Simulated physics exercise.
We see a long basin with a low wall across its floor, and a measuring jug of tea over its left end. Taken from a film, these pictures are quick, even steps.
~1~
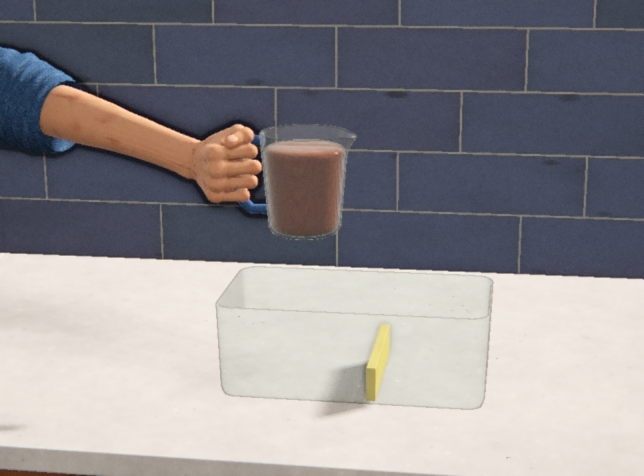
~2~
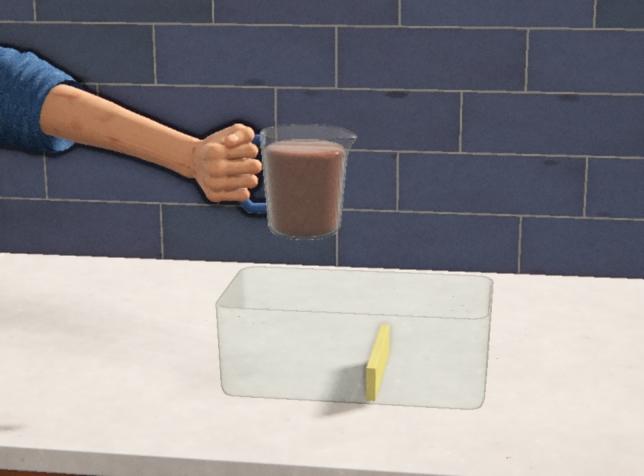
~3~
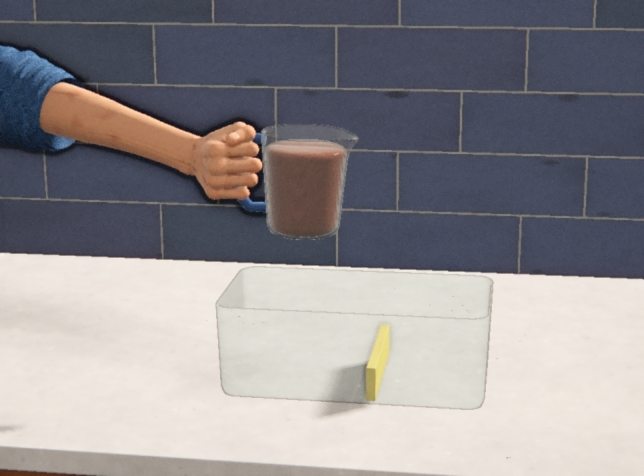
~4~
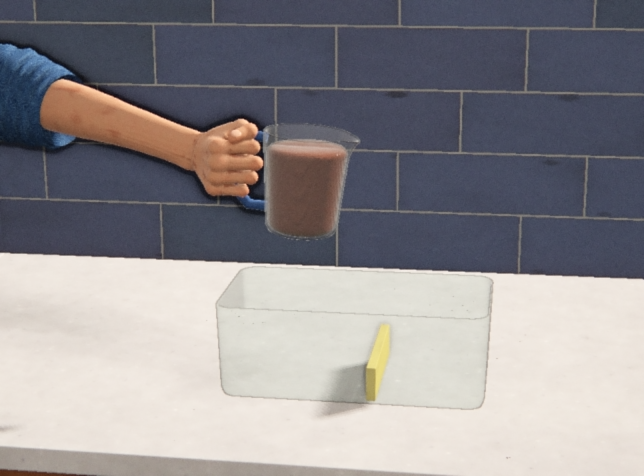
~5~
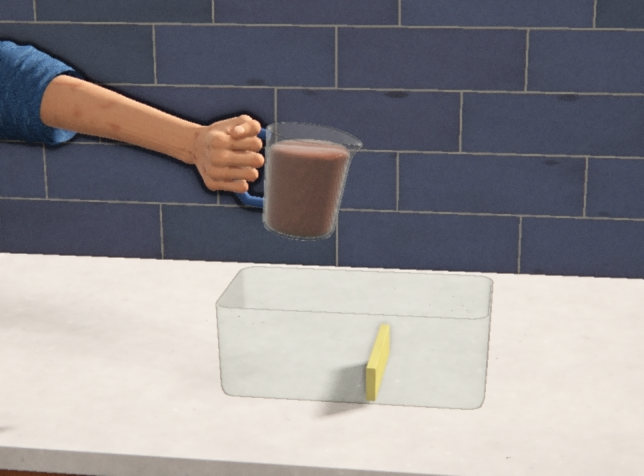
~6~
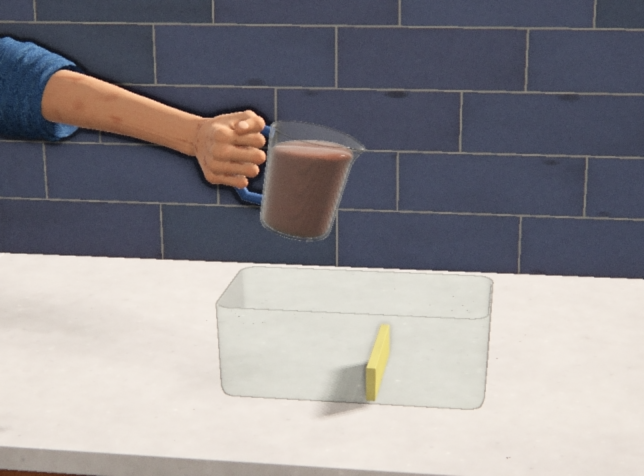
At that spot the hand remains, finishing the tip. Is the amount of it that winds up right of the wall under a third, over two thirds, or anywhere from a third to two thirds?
In the end it is over two thirds.
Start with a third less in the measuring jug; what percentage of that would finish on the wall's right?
Best guess: Around 85 %.
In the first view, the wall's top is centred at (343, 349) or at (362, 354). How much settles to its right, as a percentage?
About 90 % for the first and about 85 % for the second.
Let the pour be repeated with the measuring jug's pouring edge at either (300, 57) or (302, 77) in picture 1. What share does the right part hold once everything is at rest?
Roughly 45 % and 40 %.
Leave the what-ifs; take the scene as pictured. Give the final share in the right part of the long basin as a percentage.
Near 85 %.
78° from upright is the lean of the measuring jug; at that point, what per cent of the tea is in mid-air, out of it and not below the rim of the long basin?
Airborne fraction: Approx. 20 %.
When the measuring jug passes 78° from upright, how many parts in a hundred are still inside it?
I'd put it at some 75 in a hundred.
A moment on, the measuring jug is tipped on its side and 73 per cent is still to pour, 0 is left of the wall and 6 right of it.
Next, the measuring jug is tipped right over and 14 per cent is still to pour, 3 is left of the wall and 66 right of it.
Then the measuring jug is tipped right over and 0 per cent is still to pour, 10 is left of the wall and 87 right of it.
Later the measuring jug is tipped right over and 0 per cent is still to pour, 10 is left of the wall and 87 right of it.
Finally, 10 per cent lies left of the wall, 87 right of it and 2 outside.
